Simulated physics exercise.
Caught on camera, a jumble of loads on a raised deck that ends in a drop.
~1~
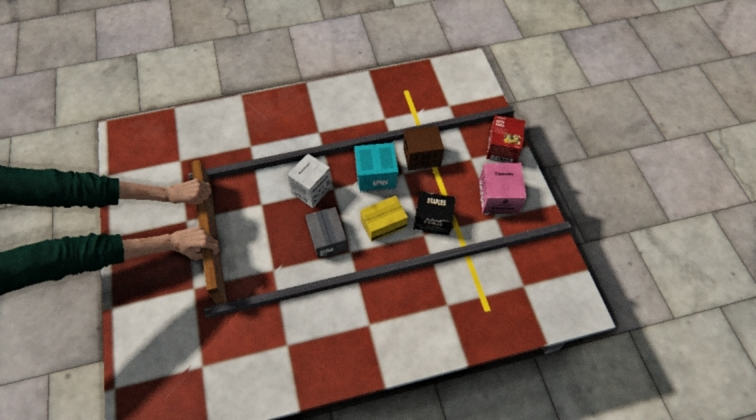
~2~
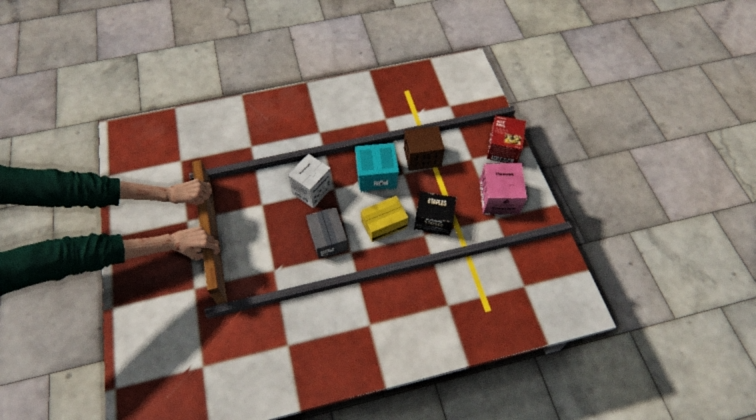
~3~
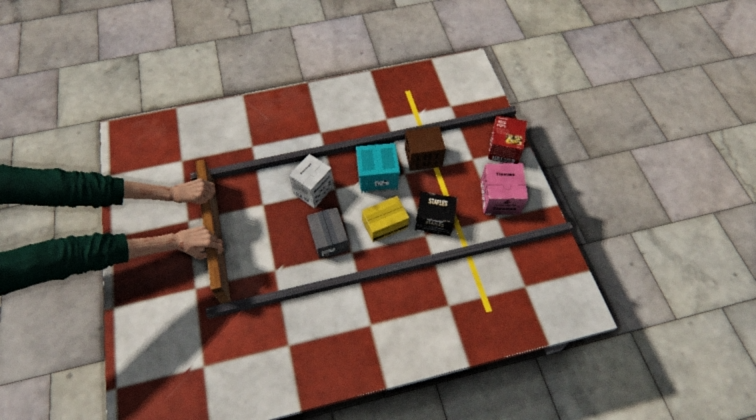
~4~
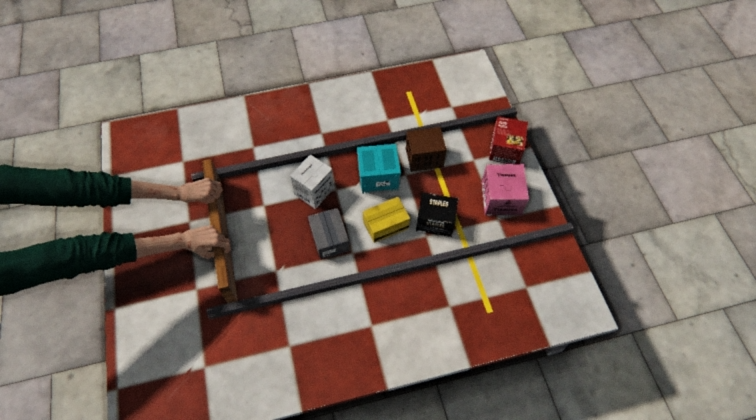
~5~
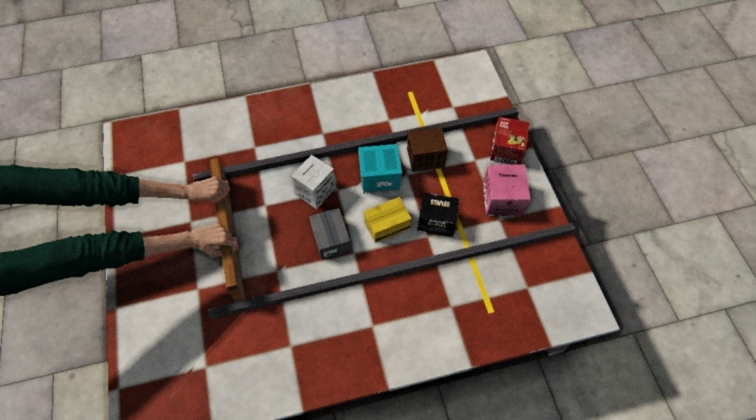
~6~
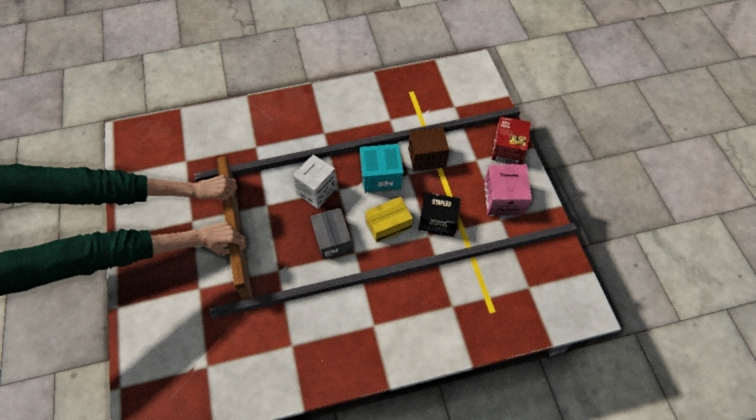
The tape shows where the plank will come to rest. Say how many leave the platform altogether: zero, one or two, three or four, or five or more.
As it turns out, the number that fall off is one or two.
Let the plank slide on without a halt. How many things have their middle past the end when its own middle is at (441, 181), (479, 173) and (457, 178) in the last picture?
Past the end: 2, 4 and 2.
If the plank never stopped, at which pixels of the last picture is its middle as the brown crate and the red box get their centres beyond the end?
Near (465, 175) and (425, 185).
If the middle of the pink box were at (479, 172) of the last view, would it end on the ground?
Then it is kept.
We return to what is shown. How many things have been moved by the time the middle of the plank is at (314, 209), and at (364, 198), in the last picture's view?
The counts are 2 and 6.
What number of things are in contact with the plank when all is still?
That makes 2.
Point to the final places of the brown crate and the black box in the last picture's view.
The brown crate at (515, 131), the black box at (541, 190).
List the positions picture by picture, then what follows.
Red box (506, 140); pink box (502, 189); brown crate (423, 148); plank (209, 231); tape (442, 189), in the first frame.
Pink box (502, 189); plank (209, 231), in the second frame.
Brown crate (425, 149); black box (436, 214), in the third frame.
Red box (508, 141); yellow box (386, 220), in the fourth frame.
Pink box (506, 190); turquoise tote (380, 169), in the fifth frame.
Red box (511, 141); pink box (507, 190); brown crate (428, 150); plank (234, 226); tape (448, 190), in the sixth frame.
Soon after, none off yet; red box at rest near (511, 141); pink box at rest near (507, 190); brown crate at rest near (428, 150).
After that, none off yet; red box at rest near (511, 141); pink box at rest near (507, 190); brown crate displaced a little near (433, 148).
And then, none off yet; red box displaced a little near (520, 140); pink box displaced about its own width near (535, 180); brown crate displaced well along near (482, 140).
In the end, the number that fall off is one or two; gone, pink box and red box.
